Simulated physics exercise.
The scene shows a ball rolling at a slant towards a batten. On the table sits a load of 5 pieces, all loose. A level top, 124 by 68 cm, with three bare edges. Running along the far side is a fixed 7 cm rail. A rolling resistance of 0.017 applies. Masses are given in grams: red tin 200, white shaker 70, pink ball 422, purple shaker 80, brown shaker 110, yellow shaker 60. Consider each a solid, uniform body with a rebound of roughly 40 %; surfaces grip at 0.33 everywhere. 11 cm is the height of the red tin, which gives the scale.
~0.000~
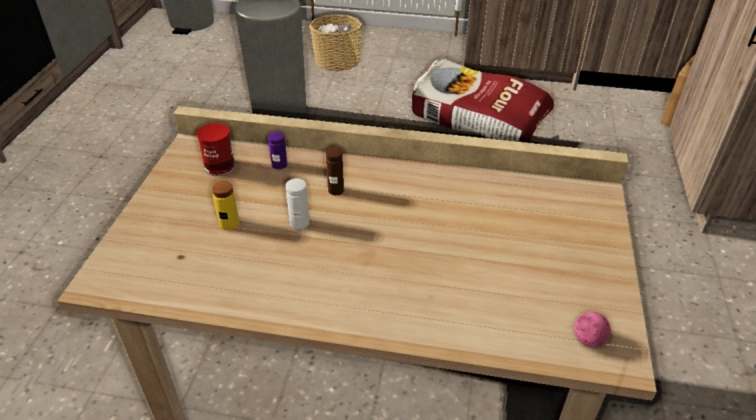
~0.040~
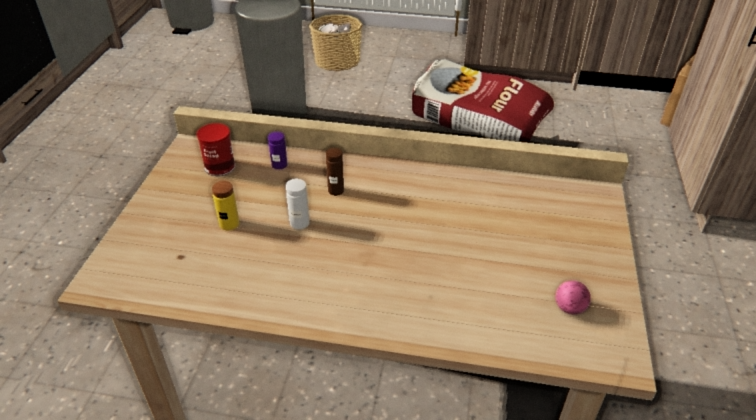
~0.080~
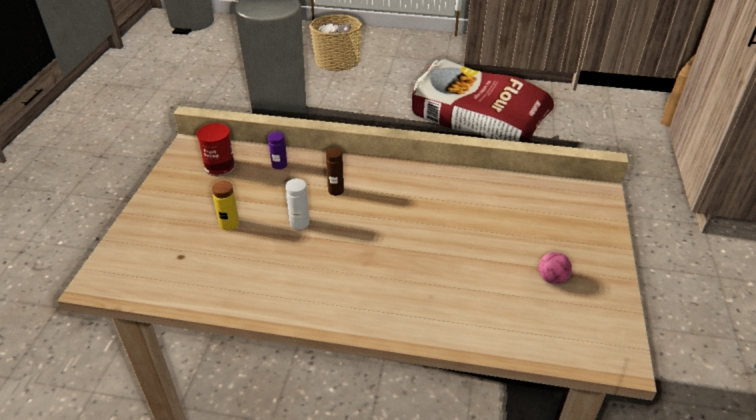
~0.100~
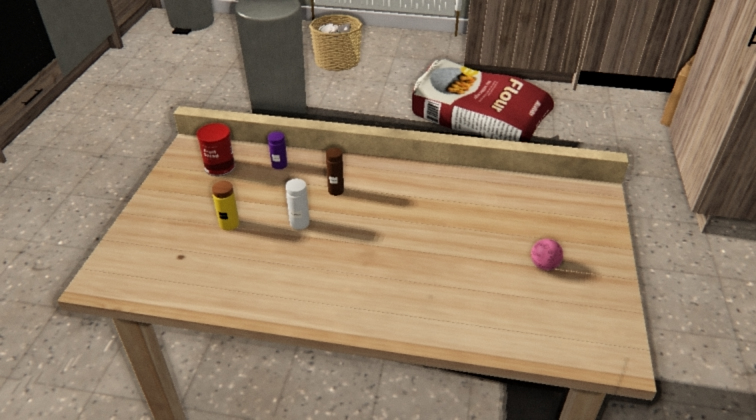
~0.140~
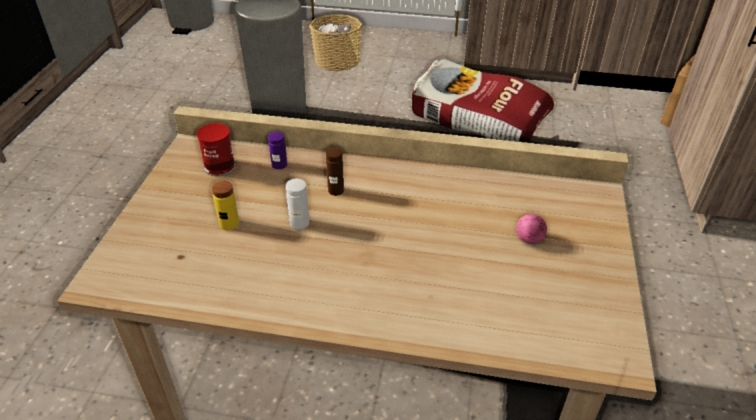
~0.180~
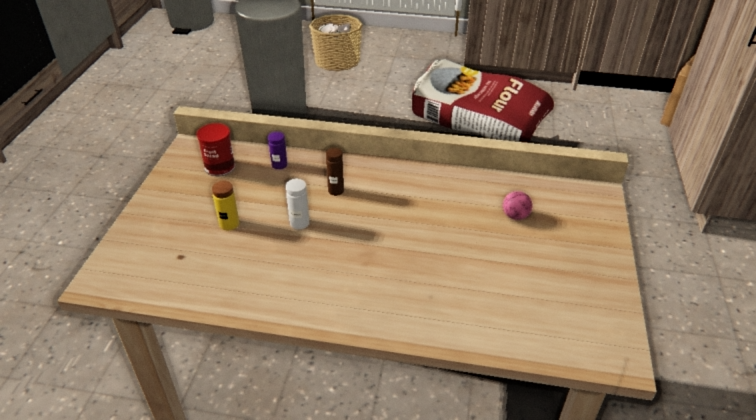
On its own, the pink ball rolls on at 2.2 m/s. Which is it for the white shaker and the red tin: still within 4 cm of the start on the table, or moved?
At the end, the white shaker most likely shifts over, the red tin most likely holds steady.
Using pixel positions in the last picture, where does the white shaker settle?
Rest point: Near (232, 247).
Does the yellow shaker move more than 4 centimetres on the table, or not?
The yellow shaker moves off its spot.
After 0.48 s, pink ball near (436, 186).
After 0.98 s, pink ball near (311, 205); white shaker leaning 8° near (285, 208).
After 1.38 s, pink ball near (239, 211); white shaker on its side near (232, 247); yellow shaker leaning 9°.
At rest (2.5 s), tipped over on the table, white shaker; not toppled but over 4 cm from the start, yellow shaker; the other 3 in place, give or take 4 cm. Seen from the same camera at the end, white shaker near (232, 247), red tin near (217, 150).
